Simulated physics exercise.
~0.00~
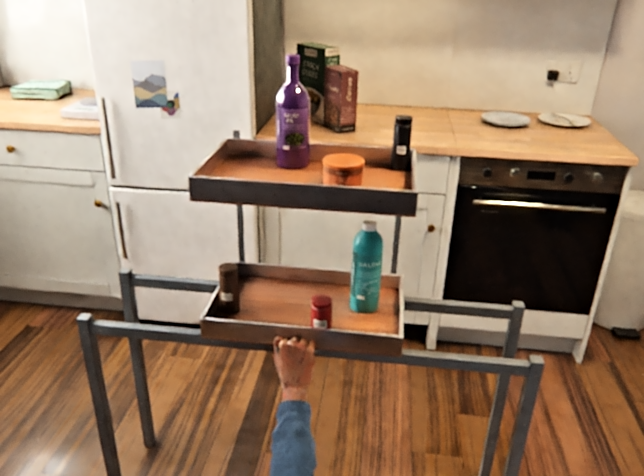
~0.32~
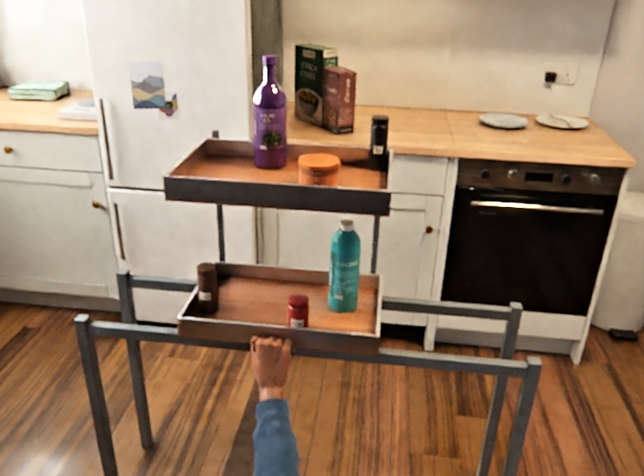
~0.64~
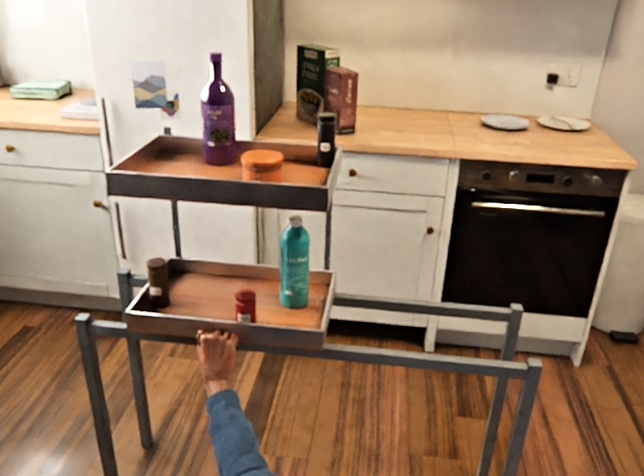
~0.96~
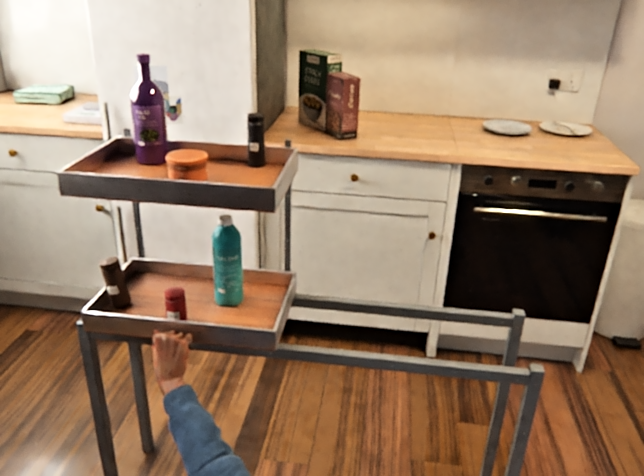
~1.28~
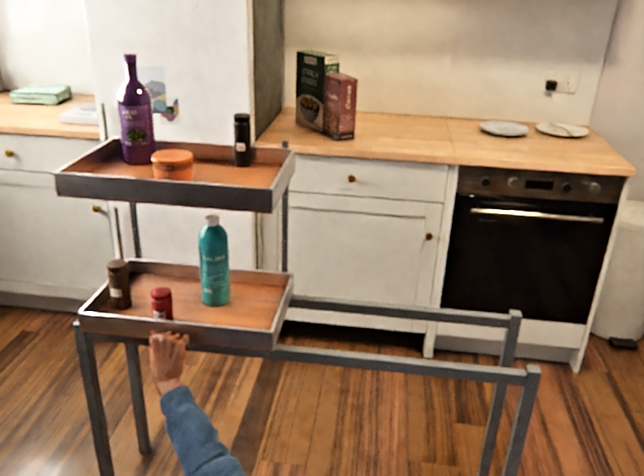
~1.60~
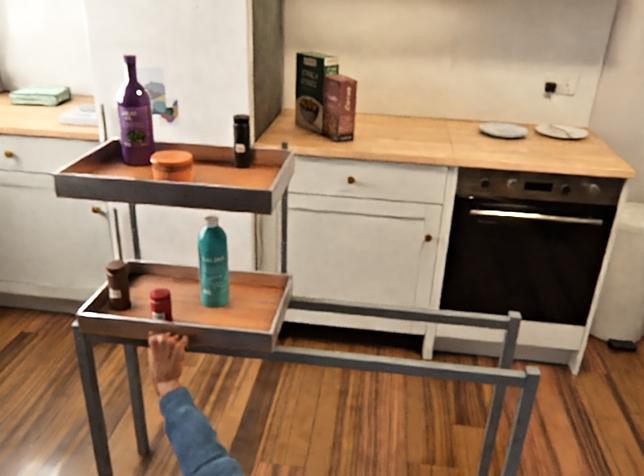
A two-level tray rack holding bottles and small containers slides left along a grey metal frame in a kitchen, seen from the front with a white counter and black oven behind. A purple bottle, orange tub and black shaker stand on top, with a brown shaker, red shaker and turquoise bottle below. A blue-sleeved hand at the lower tray's front edge moves with it to the left end, where it stops. The brown shaker tilts briefly, then settles upright, while the other items shift leftward on their trays. Finally everything rests upright, the hand still at the edge.
